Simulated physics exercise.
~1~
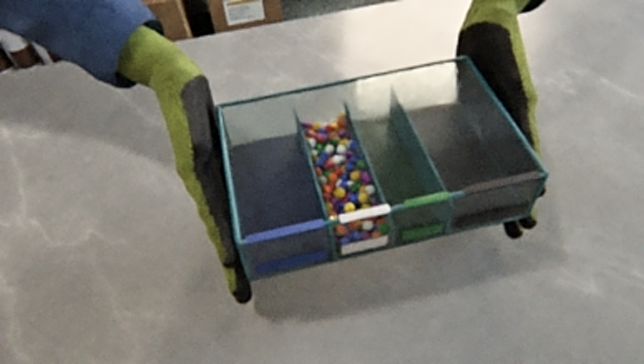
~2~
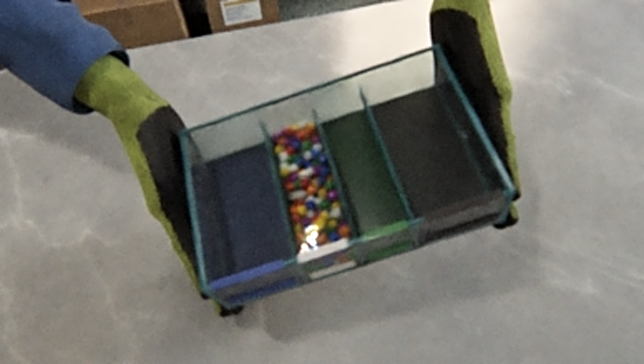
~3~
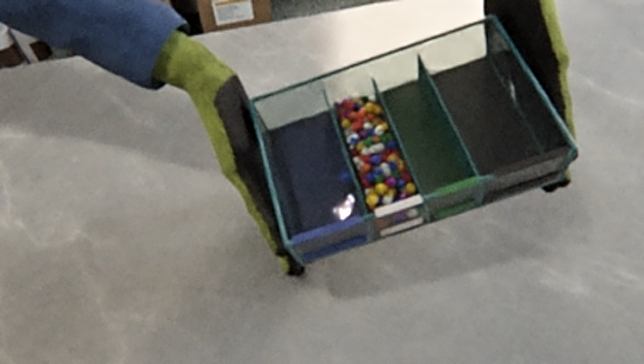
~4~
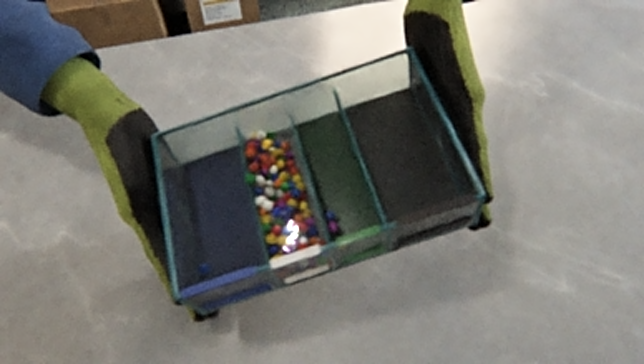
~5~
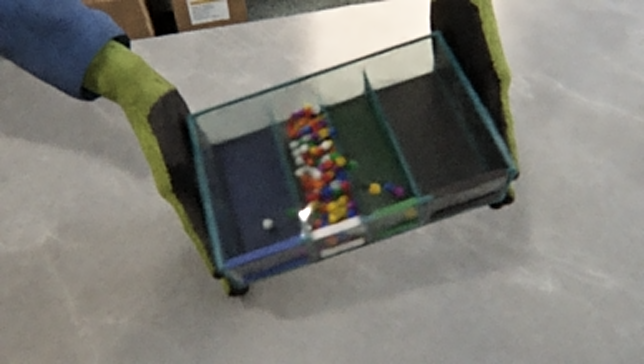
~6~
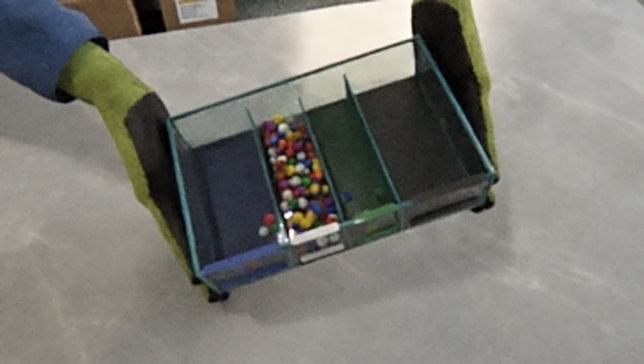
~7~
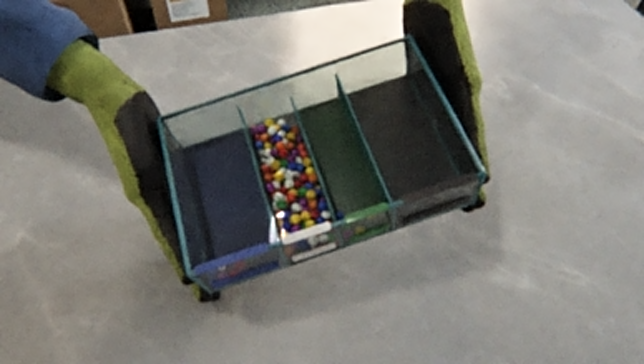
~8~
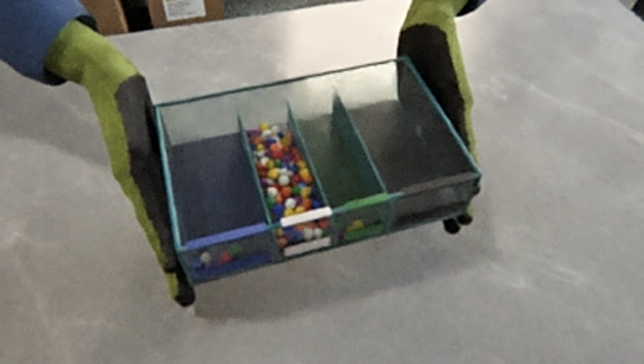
We see gloved hands tilt and shake a clear, divided box of colourful beads from side to side above a grey surface, then level it; a few beads spill into the neighbouring blue and green sections, but most remain in the white one.
